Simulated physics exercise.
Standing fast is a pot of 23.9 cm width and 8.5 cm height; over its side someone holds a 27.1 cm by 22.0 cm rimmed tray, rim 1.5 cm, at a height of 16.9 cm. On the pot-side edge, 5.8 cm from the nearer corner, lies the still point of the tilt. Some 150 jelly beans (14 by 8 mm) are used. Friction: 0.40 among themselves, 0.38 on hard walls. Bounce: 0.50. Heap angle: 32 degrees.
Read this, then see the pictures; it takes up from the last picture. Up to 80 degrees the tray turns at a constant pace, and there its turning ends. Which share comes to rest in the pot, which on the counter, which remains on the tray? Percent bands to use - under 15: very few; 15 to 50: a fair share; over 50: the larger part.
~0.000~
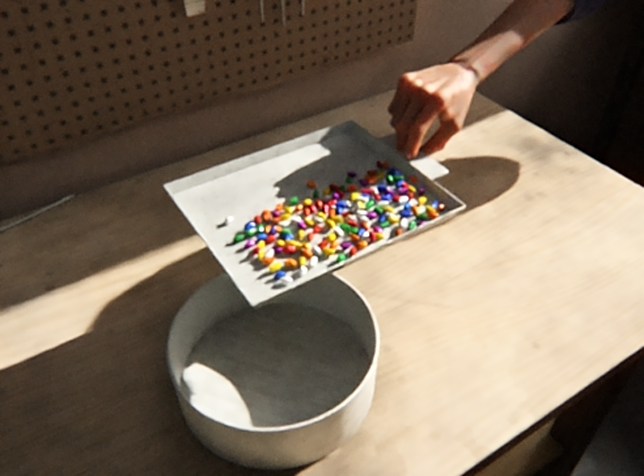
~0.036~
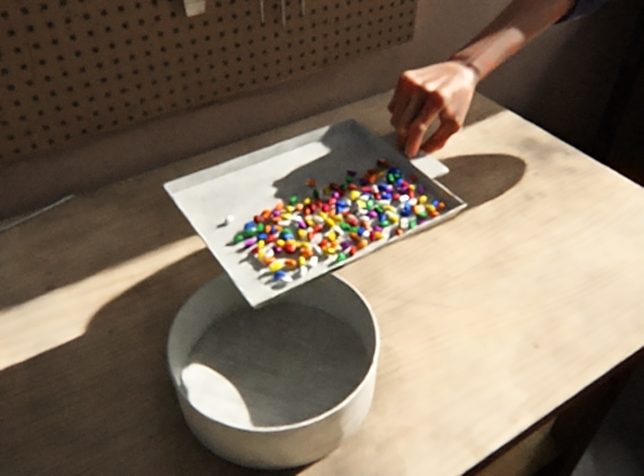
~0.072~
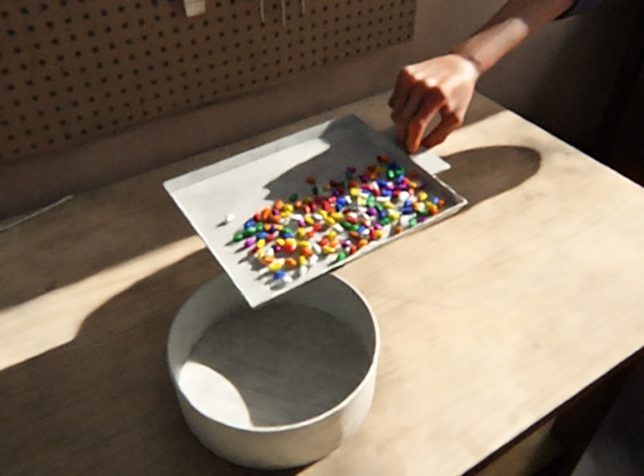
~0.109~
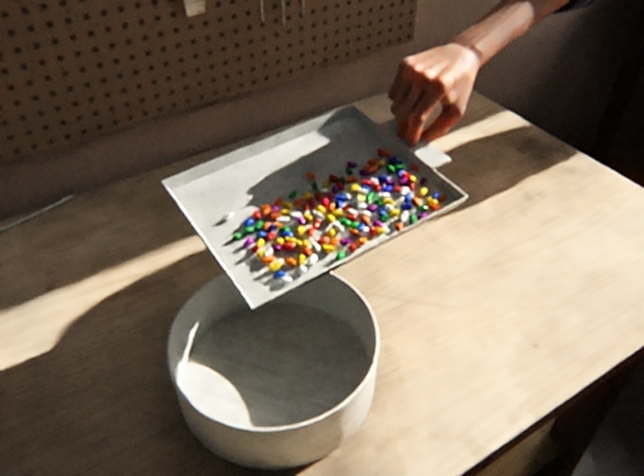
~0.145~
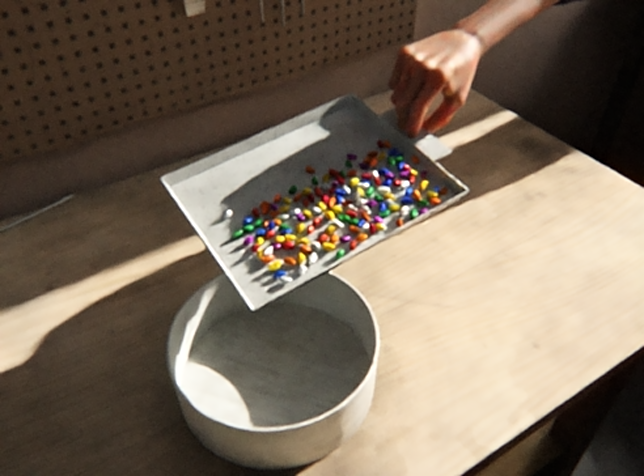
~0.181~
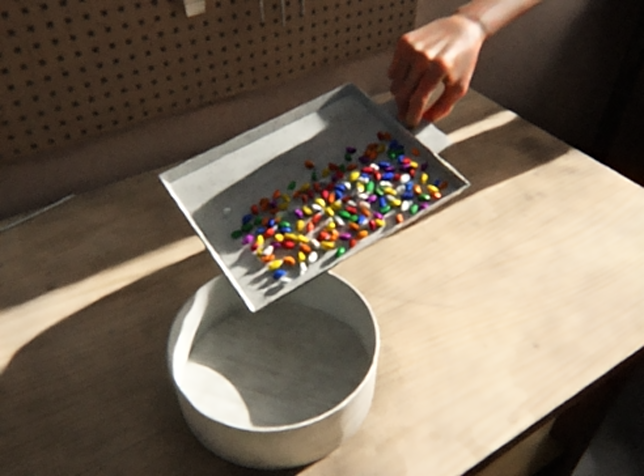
Pot - the larger part, counter - very few, left on the tray - very few.
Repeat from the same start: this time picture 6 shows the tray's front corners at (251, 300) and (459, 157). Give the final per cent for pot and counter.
Pot: 45, counter: 55.
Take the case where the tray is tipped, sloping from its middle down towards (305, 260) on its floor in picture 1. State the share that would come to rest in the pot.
About 100 per cent.
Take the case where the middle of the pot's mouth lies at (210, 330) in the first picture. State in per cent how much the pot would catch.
Roughly 95 per cent.
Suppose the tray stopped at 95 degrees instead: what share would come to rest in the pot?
Share in the pot: Around 100 %.
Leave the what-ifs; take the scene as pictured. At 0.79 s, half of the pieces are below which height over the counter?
About 16 cm.
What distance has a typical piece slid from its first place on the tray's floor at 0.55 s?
I'd say close to 6 centimetres.
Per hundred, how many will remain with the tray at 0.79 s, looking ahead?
Close to 60 in a hundred parts of the load.
After 0.55 s, tilt 45 degrees; the tray holds 100 %, the pot 0 %.
After 0.79 s, tilt 67 degrees; the tray holds 60 %, the pot 20 %.
After 1.14 s, tilt 80 degrees; the tray holds 0 %, the pot 95 %.
By 2.2 s all is still; pot 100 %, counter 0 %, tray 0 %.
